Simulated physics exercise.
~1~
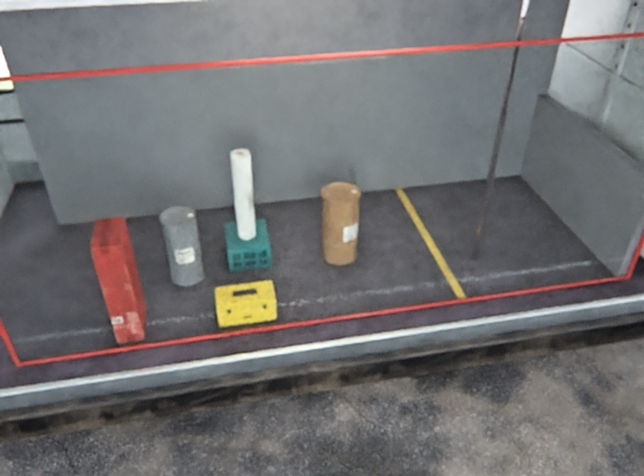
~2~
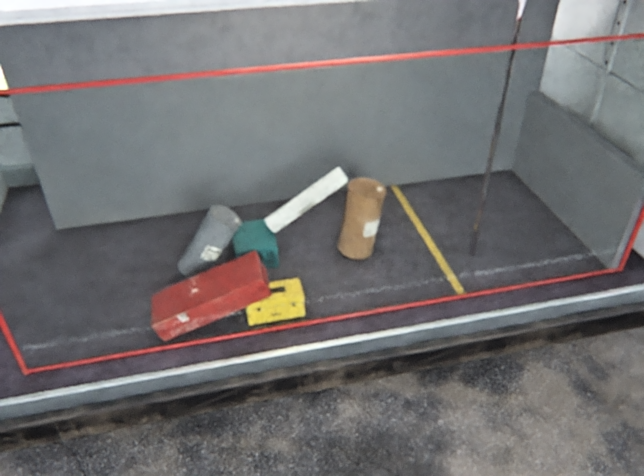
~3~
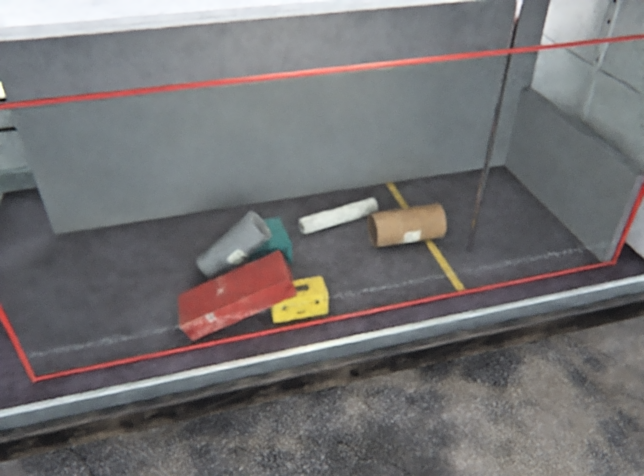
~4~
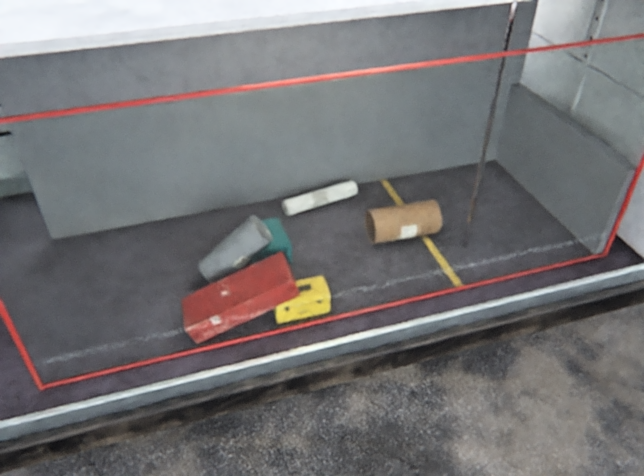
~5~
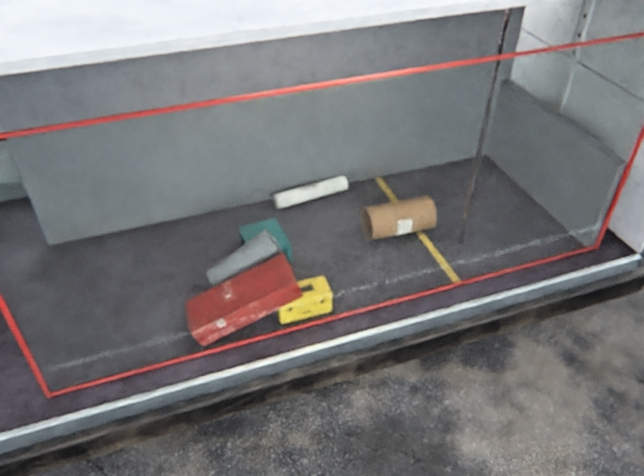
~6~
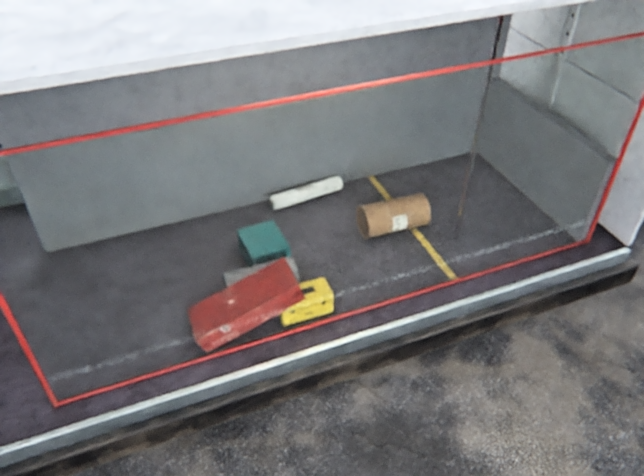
In a grey-walled bay, a red box, grey and brown drums and a white roll standing on a teal crate toppled to the right, the yellow toolbox slid along, and everything settled, the brown drum lying on its side by the yellow line.
